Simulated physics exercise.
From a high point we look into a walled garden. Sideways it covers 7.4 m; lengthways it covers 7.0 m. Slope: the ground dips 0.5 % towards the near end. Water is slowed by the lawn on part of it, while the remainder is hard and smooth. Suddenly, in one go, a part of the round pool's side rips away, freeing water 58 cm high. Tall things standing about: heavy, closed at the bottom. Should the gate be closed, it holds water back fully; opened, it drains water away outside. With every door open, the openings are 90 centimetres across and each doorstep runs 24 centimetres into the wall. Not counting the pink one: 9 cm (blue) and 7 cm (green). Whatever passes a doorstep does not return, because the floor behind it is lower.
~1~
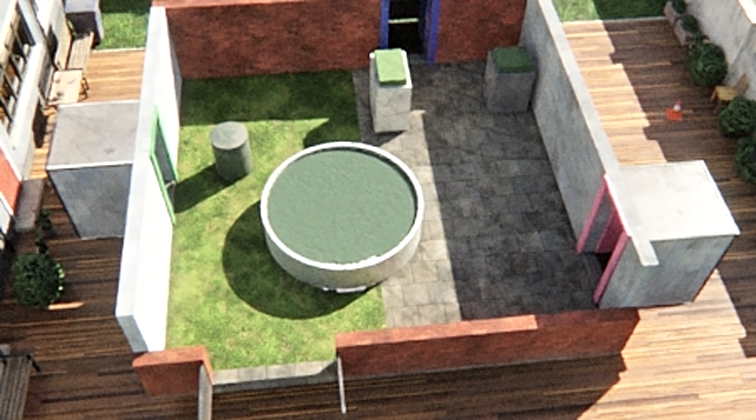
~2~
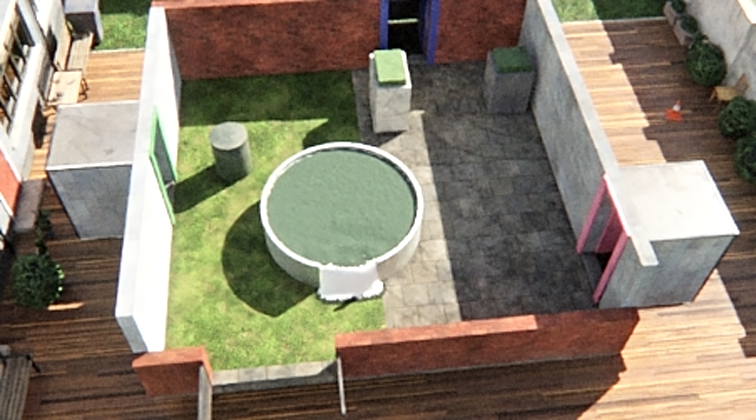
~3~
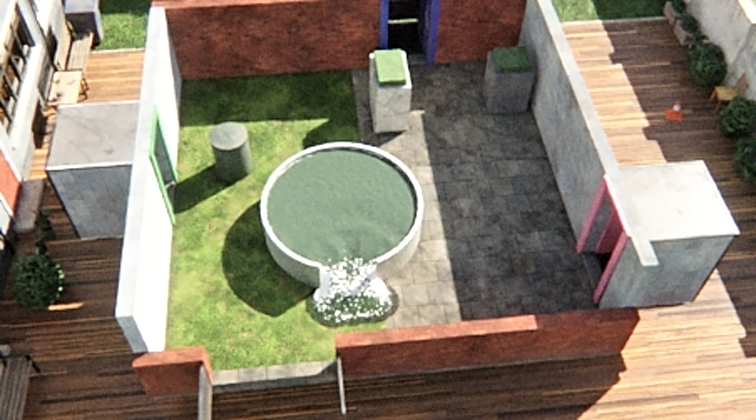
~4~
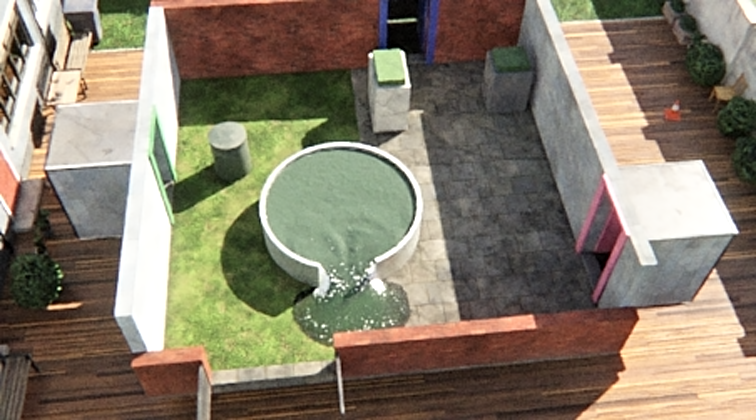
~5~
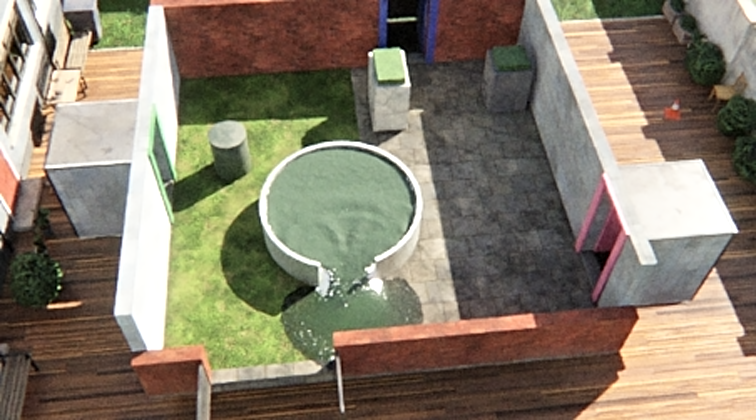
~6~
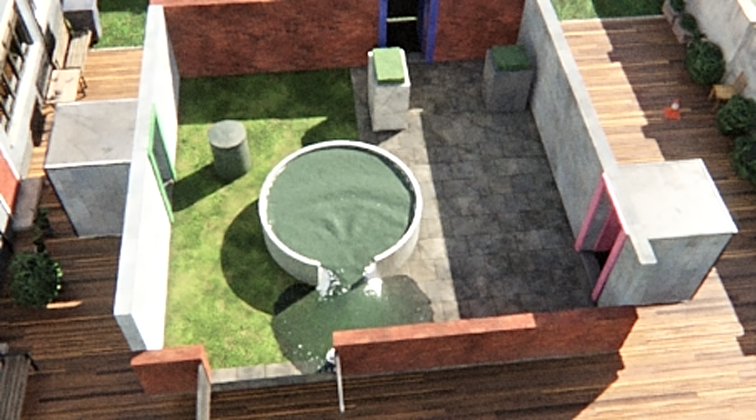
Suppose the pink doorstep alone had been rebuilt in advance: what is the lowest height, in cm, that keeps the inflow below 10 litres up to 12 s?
About 14.5 cm.
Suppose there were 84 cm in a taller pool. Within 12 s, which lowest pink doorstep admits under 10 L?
The step needs to be some 24 cm.
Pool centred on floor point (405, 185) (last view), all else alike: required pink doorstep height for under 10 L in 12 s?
Some 16 cm.
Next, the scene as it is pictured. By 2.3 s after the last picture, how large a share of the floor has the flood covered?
Some 30 in a hundred.
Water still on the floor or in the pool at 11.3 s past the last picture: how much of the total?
Share still there: Approx. 68 percent.
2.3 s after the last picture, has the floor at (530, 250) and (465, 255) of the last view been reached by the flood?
Taking them as asked: Awash, then awash.
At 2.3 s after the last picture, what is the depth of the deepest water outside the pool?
Max depth: Around 30 cm.
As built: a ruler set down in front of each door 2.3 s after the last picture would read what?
Reading in centimetres: Blue = 0, pink = 15, green = 0.
Then, 0.7 s after the last picture water covers 10 % of the floor, deepest (38 cm) near (362, 354); it has not reached the pink door.
Then, 2.3 s after the last picture water covers 30 % of the floor, deepest (30 cm) near (362, 354); 15 cm at the pink door, 9 litres in over its 7 cm doorstep.
Then, 11.3 s after the last picture water covers 85 % of the floor, deepest (10 cm) near (362, 354); 7 cm at the pink door, 132 litres in over its 7 cm doorstep.
At the pink door as built, the water peaked near 16 cm, 2.9 s after the last picture.
With a doorstep of 12.5 cm, 26 litres would have come in within the 12 s; with 16.5 cm, 3 litres. So under 10 litres takes about 14.5 cm.
